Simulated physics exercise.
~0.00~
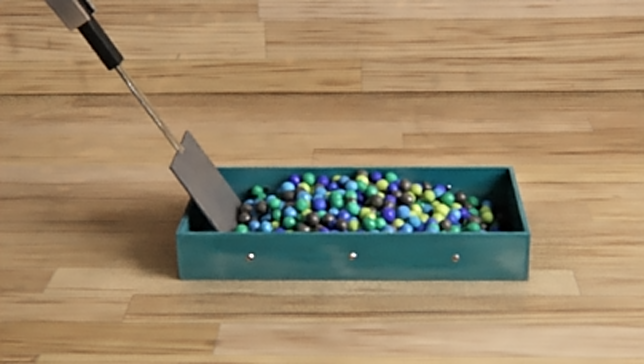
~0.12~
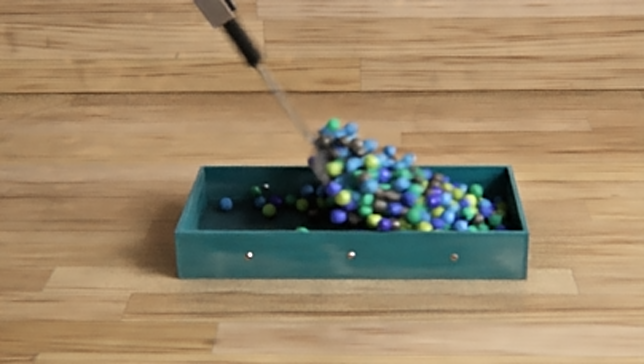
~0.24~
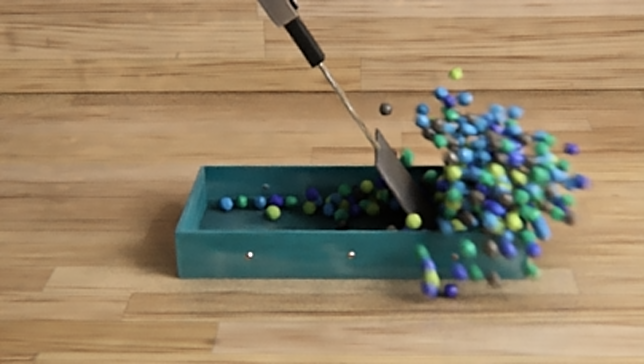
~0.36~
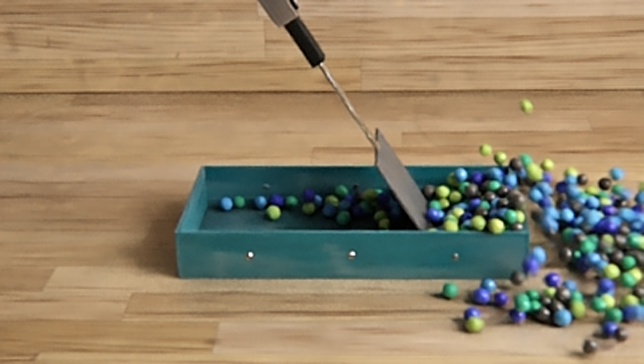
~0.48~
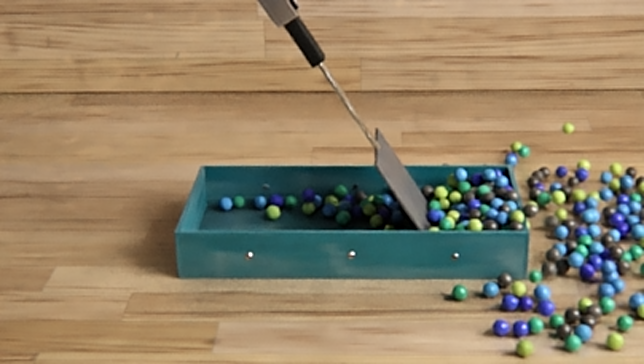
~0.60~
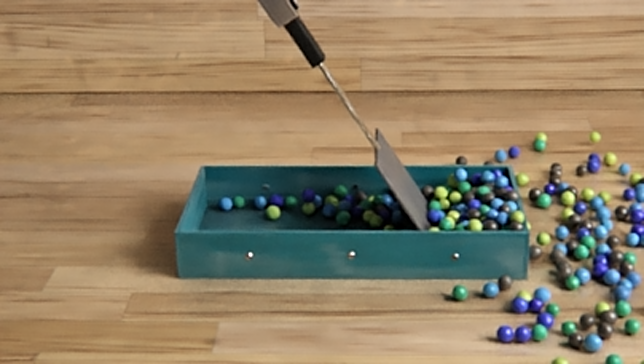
A spatula held by a gripper swept right through a teal tray of small colourful balls, piling them up and flinging many over the right end, then stopped, leaving some in the tray and plenty scattered across the wooden surface.
